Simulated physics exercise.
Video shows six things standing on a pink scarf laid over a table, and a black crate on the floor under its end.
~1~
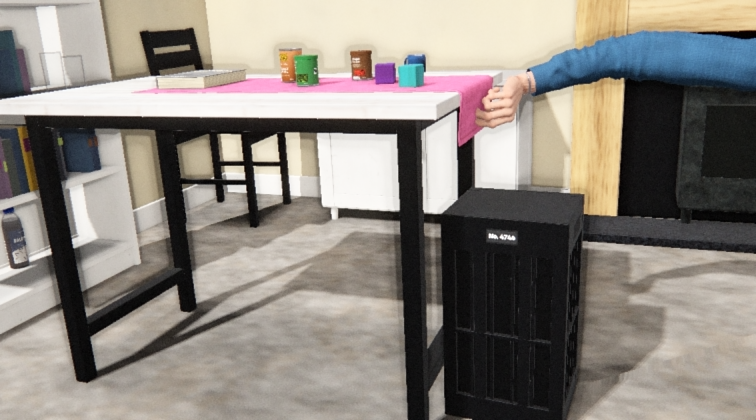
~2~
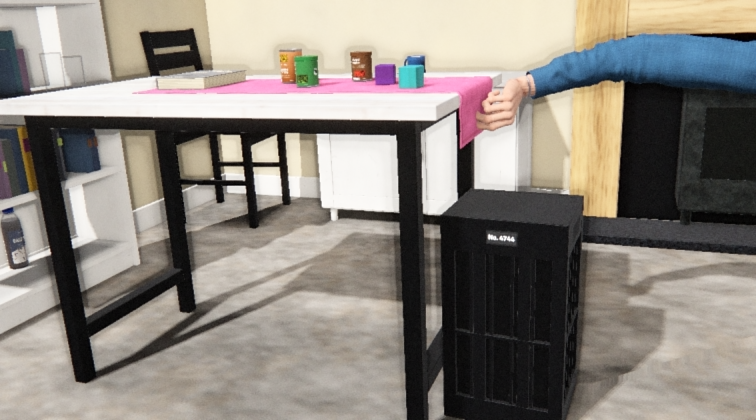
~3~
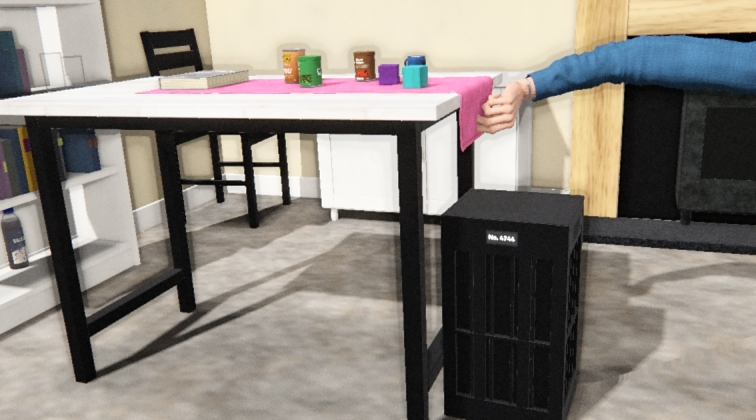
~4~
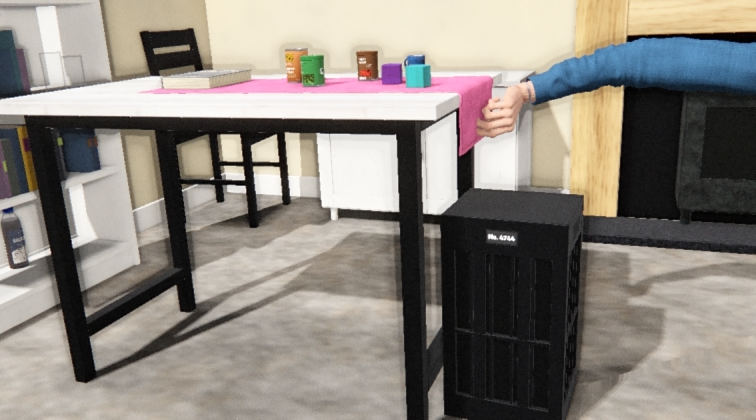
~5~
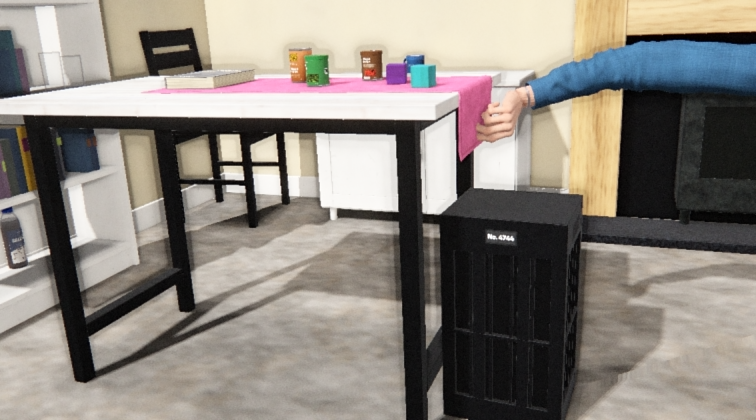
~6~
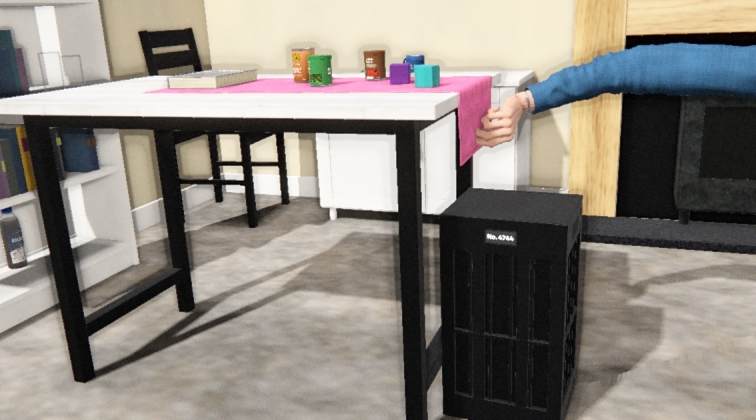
A hand in a blue sleeve slowly pulling a pink scarf down over a table's end, the objects on it shifting slightly right.
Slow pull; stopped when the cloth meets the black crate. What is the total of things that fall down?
The number on top goes down by one.
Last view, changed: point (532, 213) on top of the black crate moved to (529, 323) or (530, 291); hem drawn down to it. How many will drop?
4 and 3.
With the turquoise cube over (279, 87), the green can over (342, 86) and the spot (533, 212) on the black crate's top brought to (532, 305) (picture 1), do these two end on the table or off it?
Result: Turquoise cube still there, green can gone.
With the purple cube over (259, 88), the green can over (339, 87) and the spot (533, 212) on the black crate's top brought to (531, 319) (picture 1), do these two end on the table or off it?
Final state: The purple cube is still in place, the green can is no longer up.
A little later, hem on the crate; turquoise cube gone.
When it is over, hem on the crate; turquoise cube gone. The count of fallen things is one.
